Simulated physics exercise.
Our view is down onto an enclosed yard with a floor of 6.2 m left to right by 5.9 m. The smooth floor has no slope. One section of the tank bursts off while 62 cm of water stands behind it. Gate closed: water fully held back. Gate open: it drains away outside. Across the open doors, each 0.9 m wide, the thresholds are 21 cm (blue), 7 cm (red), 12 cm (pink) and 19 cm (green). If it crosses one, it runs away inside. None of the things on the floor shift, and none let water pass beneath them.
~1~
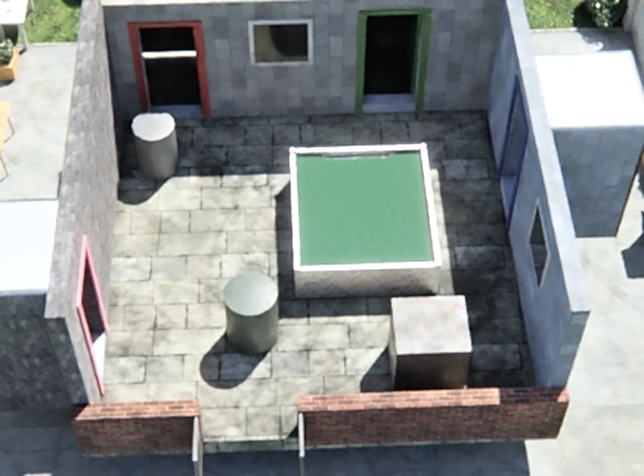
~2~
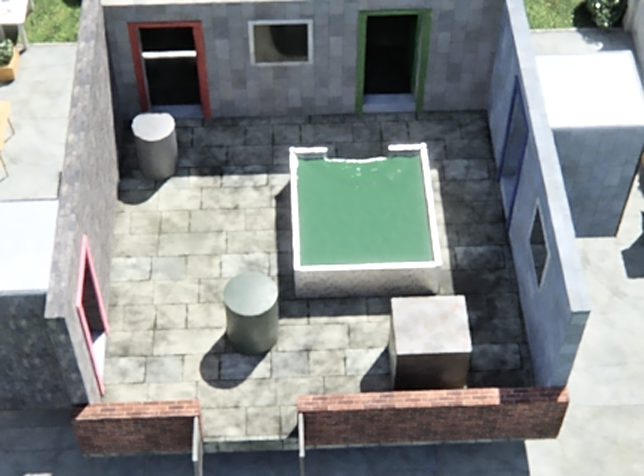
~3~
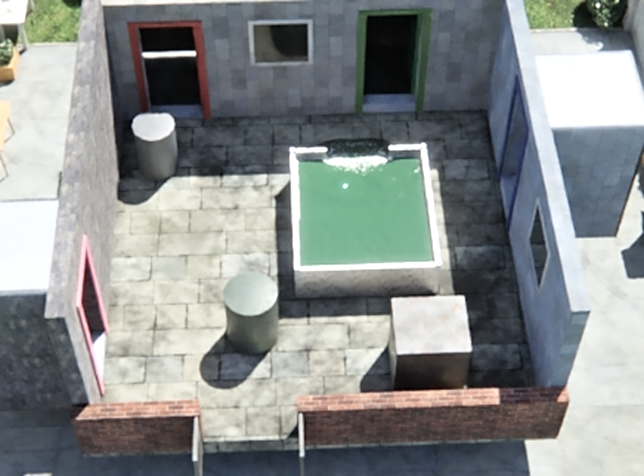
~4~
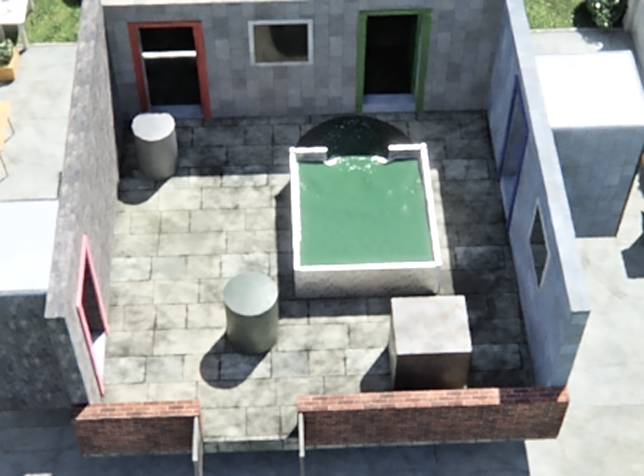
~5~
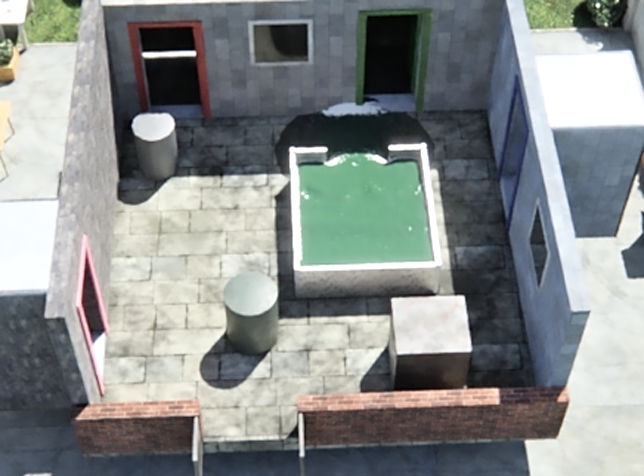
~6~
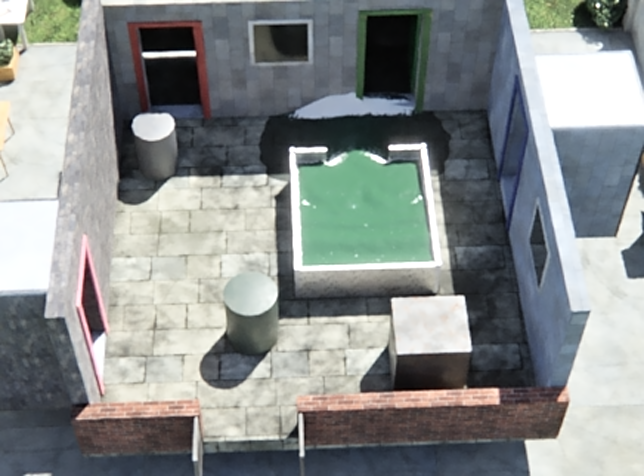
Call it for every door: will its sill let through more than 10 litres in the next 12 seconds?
Blue door - it will not, red door - it will, pink door - it will not, green door - it will.
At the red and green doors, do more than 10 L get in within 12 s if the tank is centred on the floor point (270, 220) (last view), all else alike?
Red door exceeded, green door held.
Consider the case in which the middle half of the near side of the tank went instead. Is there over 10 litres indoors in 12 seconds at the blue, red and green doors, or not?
So blue ends up short of it, red past the limit, green short of it.
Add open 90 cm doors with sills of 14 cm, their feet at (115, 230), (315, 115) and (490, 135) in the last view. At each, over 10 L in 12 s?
In turn: Short of it, beyond it, beyond it.
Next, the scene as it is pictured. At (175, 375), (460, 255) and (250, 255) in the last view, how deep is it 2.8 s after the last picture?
Taking the spots in order: 0 cm, 4 cm, 0 cm.
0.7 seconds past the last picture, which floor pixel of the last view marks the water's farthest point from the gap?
That's around (188, 123) in the last picture.
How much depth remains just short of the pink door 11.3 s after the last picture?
Close to 8.5 cm of depth.
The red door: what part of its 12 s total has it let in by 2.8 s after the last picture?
Fraction in by then: Around 0 per cent.
Then, 0.7 s after the last picture water covers 15 % of the floor and is deepest (40 cm) near (349, 119); blue door not reached, red door not reached, pink door not reached, green door 33 cm at the sill, 38 L in.
Then, 1.5 s after the last picture water covers 25 % of the floor and is deepest (38 cm) near (349, 119); blue door 3 cm at the sill, 0 L in, red door 6 cm at the sill, 0 L in, pink door not reached, green door 32 cm at the sill, 100 L in.
Then, 2.8 s after the last picture water covers 50 % of the floor and is deepest (26 cm) near (476, 115); blue door 8 cm at the sill, 0 L in, red door 10 cm at the sill, 1 L in, pink door not reached, green door 22 cm at the sill, 151 L in.
Then, 6.3 s after the last picture water covers 90 % of the floor and is deepest (17 cm) near (493, 360); blue door 6 cm at the sill, 0 L in, red door 10 cm at the sill, 62 L in, pink door 4 cm at the sill, 0 L in, green door 13 cm at the sill, 163 L in.
Then, 11.3 s after the last picture water covers 95 % of the floor and is deepest (11 cm) near (308, 422); blue door 4 cm at the sill, 0 L in, red door 8 cm at the sill, 92 L in, pink door 8 cm at the sill, 0 L in, green door 8 cm at the sill, 163 L in.
